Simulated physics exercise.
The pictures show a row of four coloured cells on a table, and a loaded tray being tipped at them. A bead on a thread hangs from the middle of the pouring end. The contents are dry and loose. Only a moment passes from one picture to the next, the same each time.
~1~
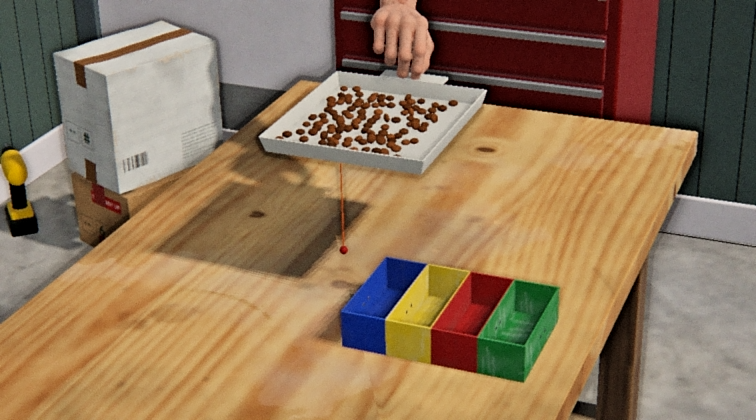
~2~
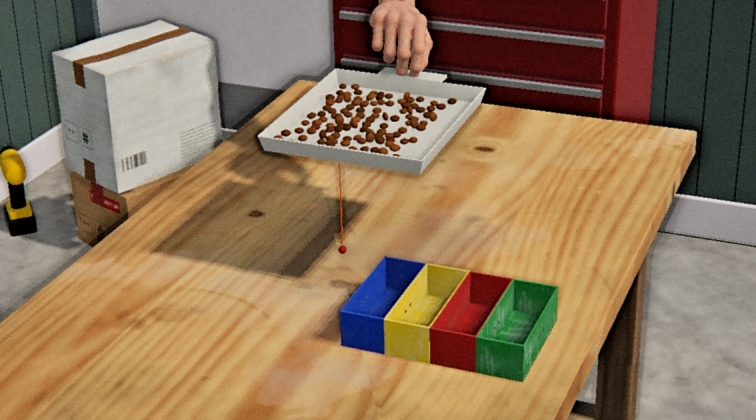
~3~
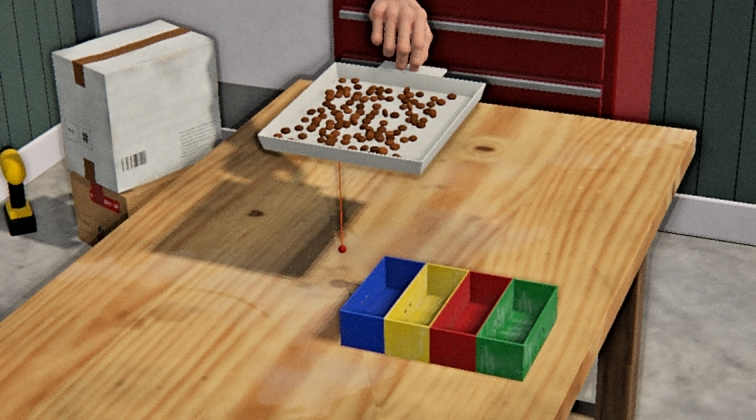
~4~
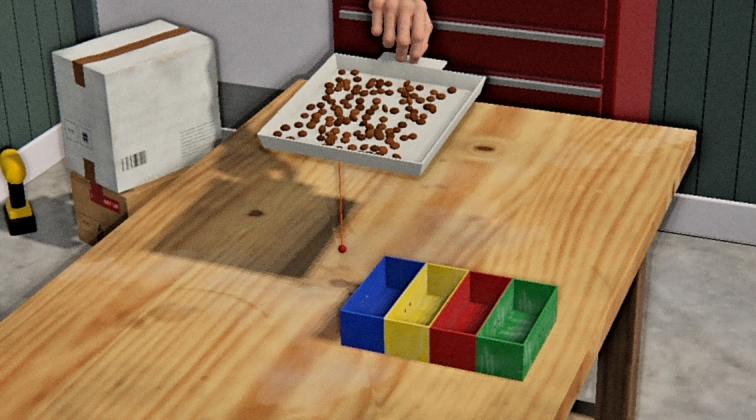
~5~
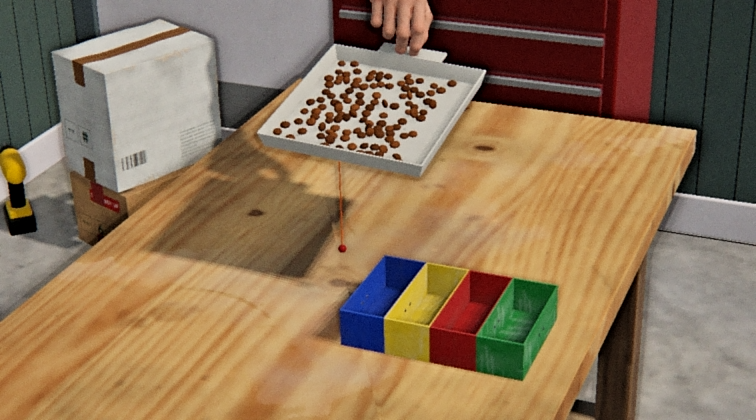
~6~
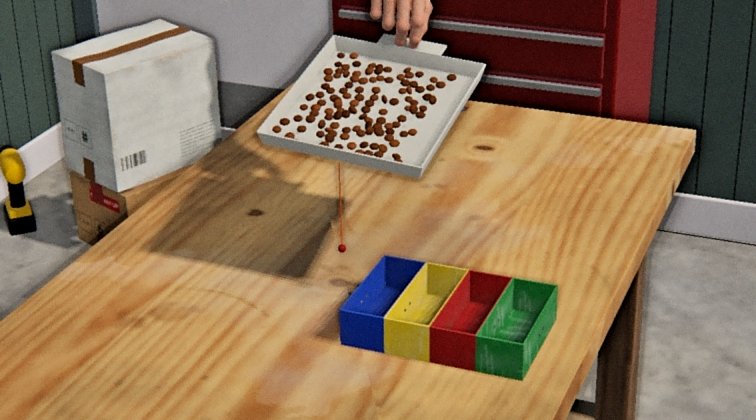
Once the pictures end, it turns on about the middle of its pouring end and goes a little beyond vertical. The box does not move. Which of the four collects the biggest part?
Fullest: The blue cell.
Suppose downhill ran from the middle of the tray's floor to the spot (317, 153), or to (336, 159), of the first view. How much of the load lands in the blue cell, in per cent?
First some 0, then 20 per cent.
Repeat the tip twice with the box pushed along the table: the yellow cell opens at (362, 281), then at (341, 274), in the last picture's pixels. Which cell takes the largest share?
One: The cell in red. Two: The cell in red.
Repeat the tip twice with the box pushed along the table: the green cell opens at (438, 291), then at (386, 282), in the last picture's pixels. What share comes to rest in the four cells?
About 100 and 70 per cent.
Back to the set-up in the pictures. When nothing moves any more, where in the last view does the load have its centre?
Close to (392, 311).
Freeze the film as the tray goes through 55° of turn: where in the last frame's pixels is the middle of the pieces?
Around (368, 134).
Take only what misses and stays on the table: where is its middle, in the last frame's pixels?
Roughly at (335, 306).
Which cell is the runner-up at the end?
It is that yellow cell.
Just after the last frame, tray tipped steeply; almost all on the tray; just a few falling or outside the box.
A moment on, tray tipped right over; roughly a third on the tray; roughly a quarter in the blue cell; about a tenth in the yellow cell; roughly a quarter falling or outside the box.
Further on, tray tipped past a quarter turn; roughly half in the blue cell; roughly a quarter in the yellow cell; about a tenth falling or outside the box.
When it is over, tray tipped past a quarter turn; roughly half in the blue cell; roughly a quarter in the yellow cell; not one in the green cell; not one in the red cell; about a tenth outside the box.
